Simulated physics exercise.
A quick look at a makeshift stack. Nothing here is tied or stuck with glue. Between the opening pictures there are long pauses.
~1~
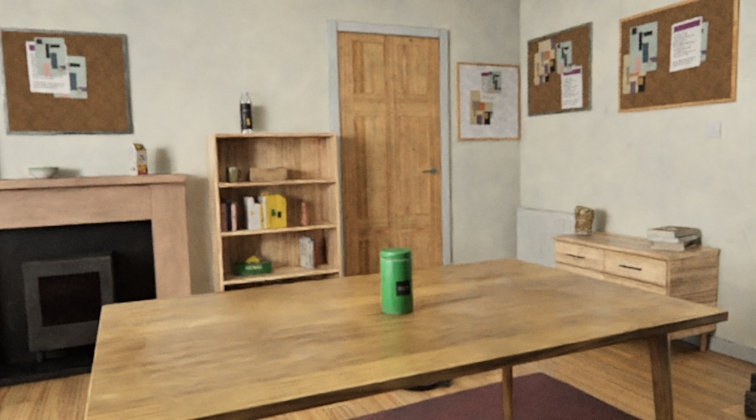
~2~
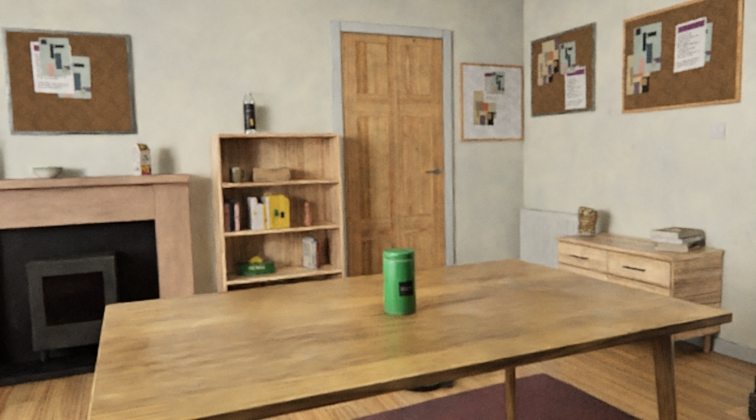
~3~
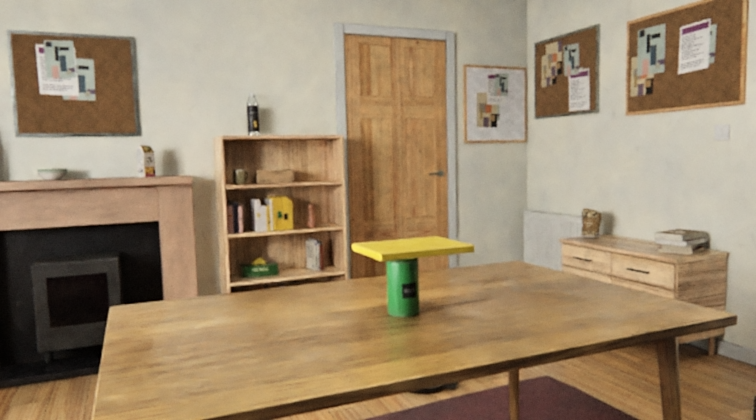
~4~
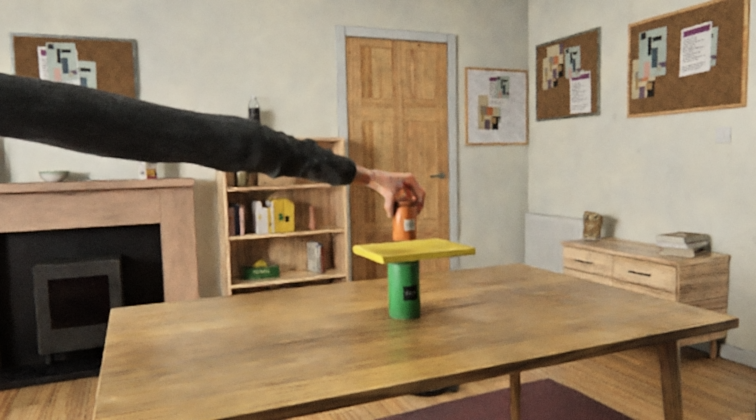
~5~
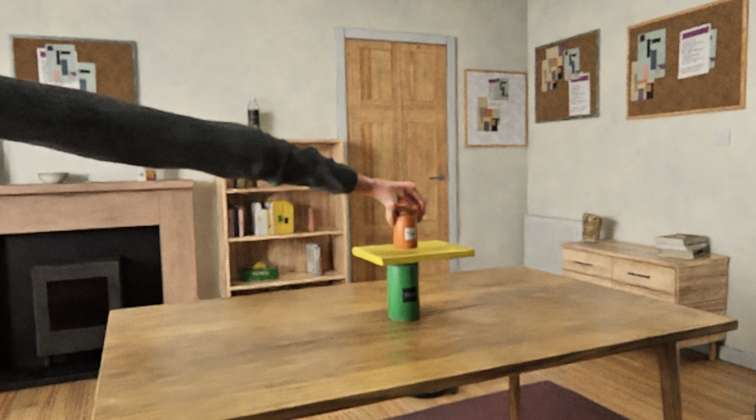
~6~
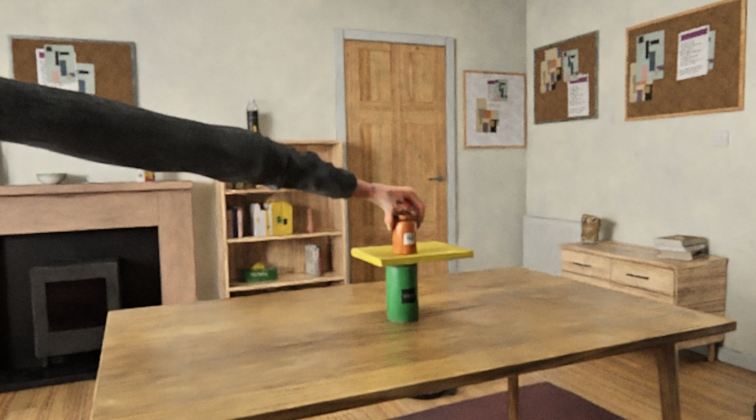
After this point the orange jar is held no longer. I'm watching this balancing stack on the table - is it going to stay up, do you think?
My guess is the stack will stay standing.
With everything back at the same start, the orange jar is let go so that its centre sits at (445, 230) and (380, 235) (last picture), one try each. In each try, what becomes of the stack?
It falls the first time and does not fall the second time.
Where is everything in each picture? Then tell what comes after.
In the first frame, the last thing is not in view yet.
In the second frame, the last thing is not in view yet.
In the third frame, the last thing is not in view yet; yellow lid (412, 248).
In the fourth frame, still above its spot; orange jar (405, 220); yellow lid (413, 250).
In the fifth frame, still above its spot; orange jar (406, 228); yellow lid (412, 252).
In the sixth frame, set down, still held; orange jar (405, 234); yellow lid (411, 253).
Then, 0.20 s later than the last frame, all is still.
Then, 0.40 s later than the last frame, orange jar resting near (405, 234).
When it is over, all 3 as before. End places, in pixels of the last picture, orange jar near (405, 234). The stack holds.
